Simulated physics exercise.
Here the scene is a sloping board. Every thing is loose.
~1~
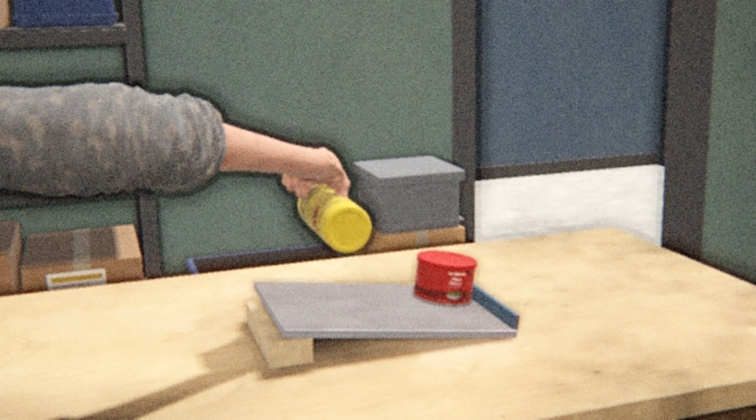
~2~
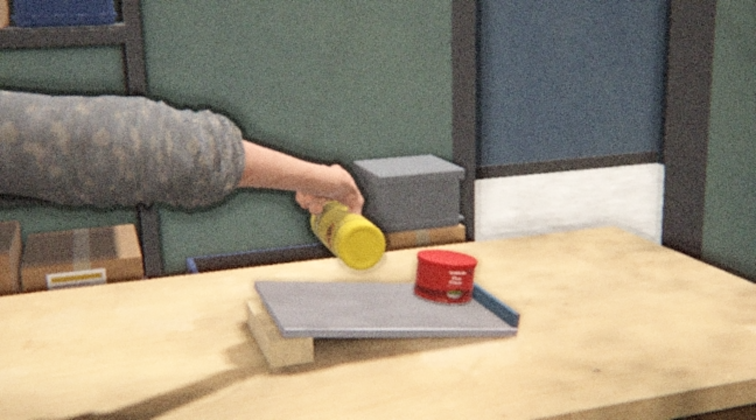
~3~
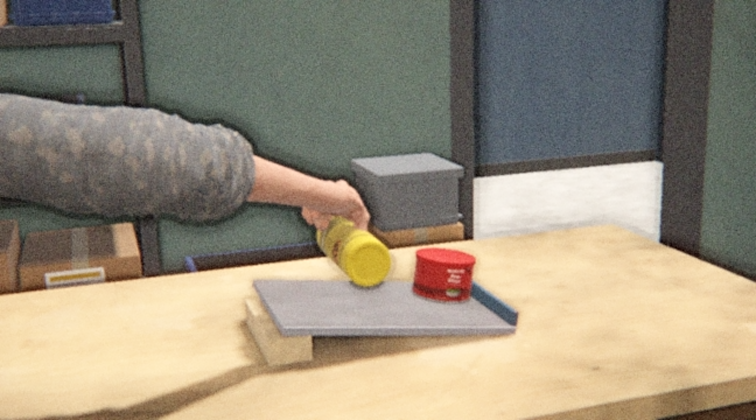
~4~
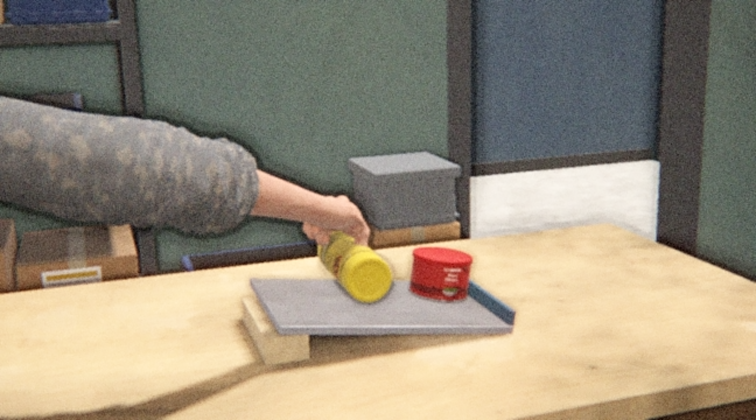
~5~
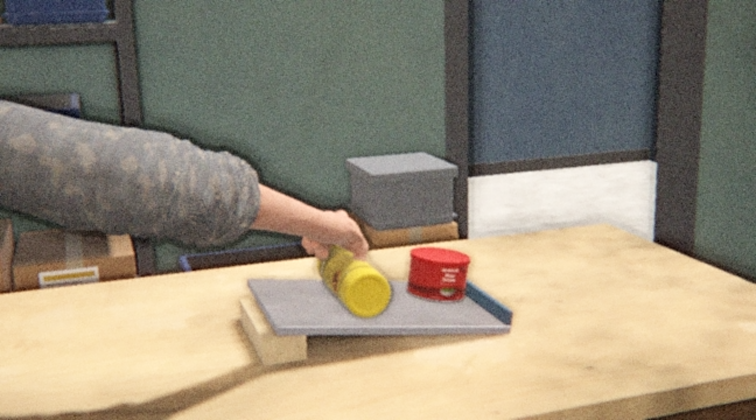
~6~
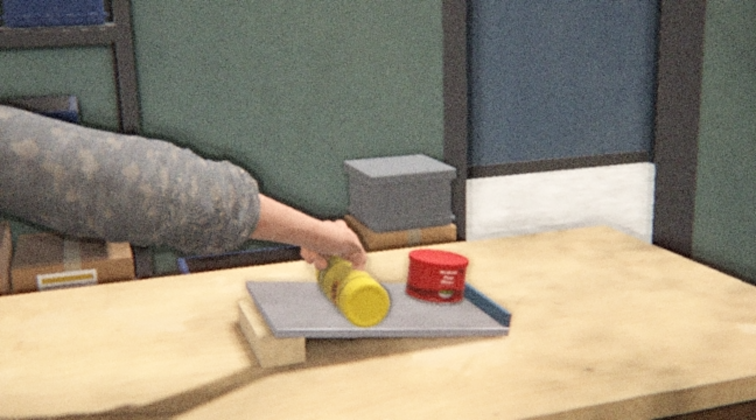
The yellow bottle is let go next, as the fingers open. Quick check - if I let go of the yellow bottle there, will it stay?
It loses its spot and moves lower.
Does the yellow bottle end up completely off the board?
Yellow bottle - still on top.
Then, 0.30 s later than the last frame, yellow bottle moved a little near (353, 283).
Then, 0.50 s later than the last frame, yellow bottle moved about its own width near (380, 283).
Then, 0.60 s later than the last frame, yellow bottle moved about its own width near (399, 284).
Then, 0.90 s later than the last frame, yellow bottle moved about its own width near (403, 284).
When it is over, moved from the start, yellow bottle; red tub as before. End places, in pixels of the last picture, yellow bottle near (403, 284). The yellow bottle runs down the board.
